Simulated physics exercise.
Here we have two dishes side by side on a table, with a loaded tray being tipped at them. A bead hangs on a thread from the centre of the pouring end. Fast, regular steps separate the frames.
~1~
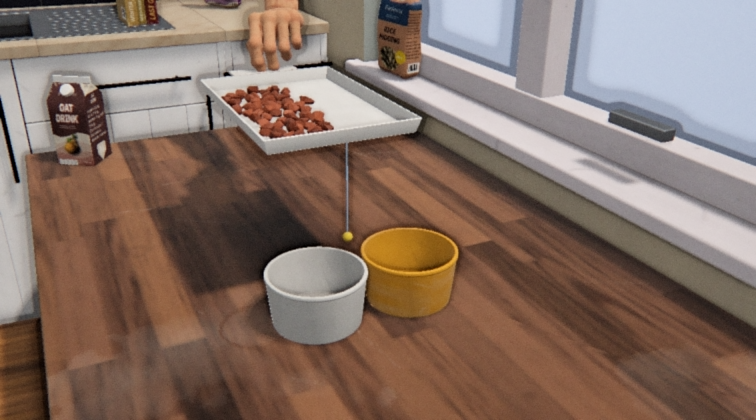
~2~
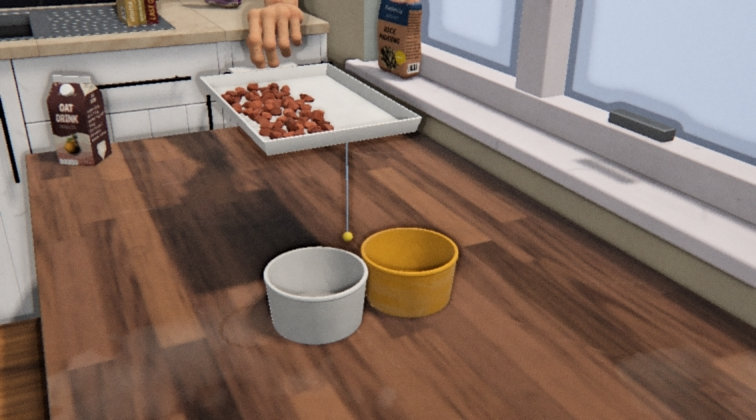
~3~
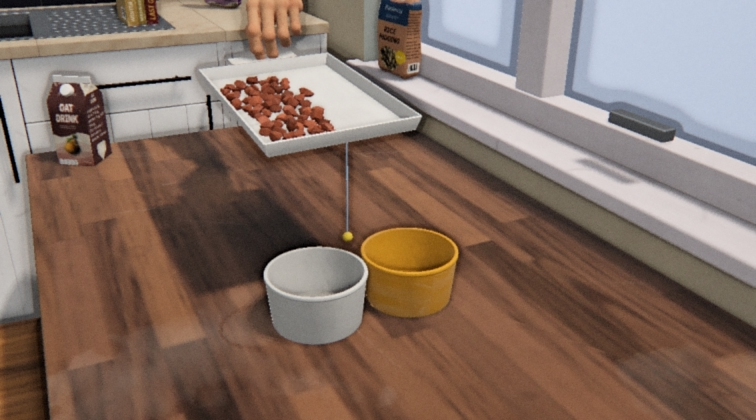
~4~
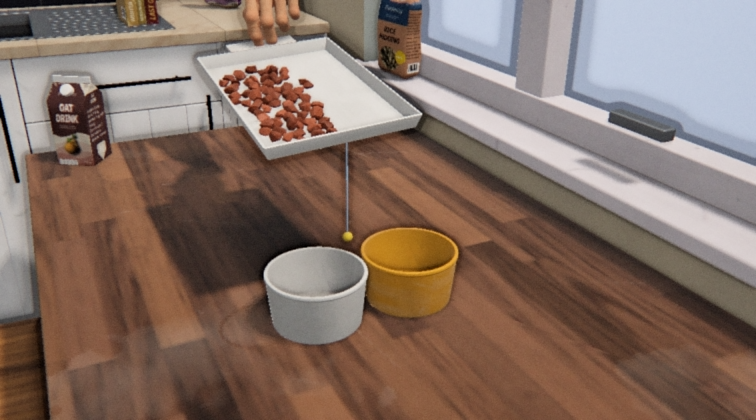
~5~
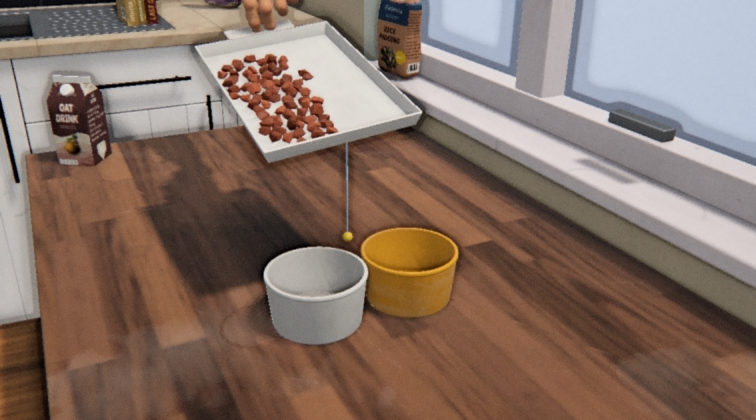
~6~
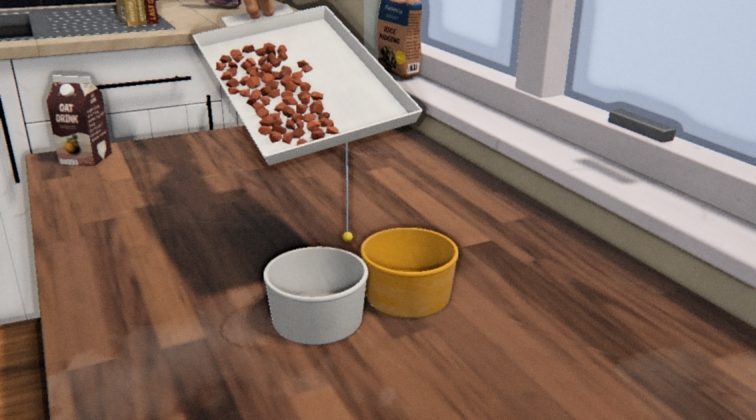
A white tray scattered with reddish-brown chunks is held by a hand above a dark wooden table, seen from slightly above in a kitchen beside a window. Below it sit a pale grey dish and, touching it on the right, a yellow one, with a yellow bead hanging on a thread and a carton at left. The tray's far end steadily rises, its near edge dipping slightly leftward, while the camera stays still.
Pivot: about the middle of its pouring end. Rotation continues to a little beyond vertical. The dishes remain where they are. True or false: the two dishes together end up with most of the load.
True.
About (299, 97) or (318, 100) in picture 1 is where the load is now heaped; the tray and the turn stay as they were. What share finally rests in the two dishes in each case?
First case: Some 70 %; second case: Some 70 %.
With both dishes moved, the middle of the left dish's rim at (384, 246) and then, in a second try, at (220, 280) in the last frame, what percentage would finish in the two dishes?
0 %, then 70 %.
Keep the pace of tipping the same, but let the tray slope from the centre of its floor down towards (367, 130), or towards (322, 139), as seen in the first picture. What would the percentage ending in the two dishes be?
Lab note: Try one about 80 %, try two 80 %.
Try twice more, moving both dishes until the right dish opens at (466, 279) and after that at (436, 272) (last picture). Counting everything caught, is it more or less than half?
The dishes end up with the lesser share in the first try and the lesser share in the second.
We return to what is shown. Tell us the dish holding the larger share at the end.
That is the left one.
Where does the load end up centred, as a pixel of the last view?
Near (302, 314).
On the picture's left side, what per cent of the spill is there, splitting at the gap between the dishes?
Estimate: Roughly 100 %.
Soon, tray tipped steeply; nearly all on the tray; a stray few in the air.
A while on, tray tipped past a quarter turn; a small part on the tray; about two thirds in the left dish; about a quarter outside both; a small part in the air.
Towards the end, tray tipped past a quarter turn; most in the left dish; about a quarter outside both.
Finally, tray tipped past a quarter turn; most in the left dish; none in the right dish; about a quarter outside both.
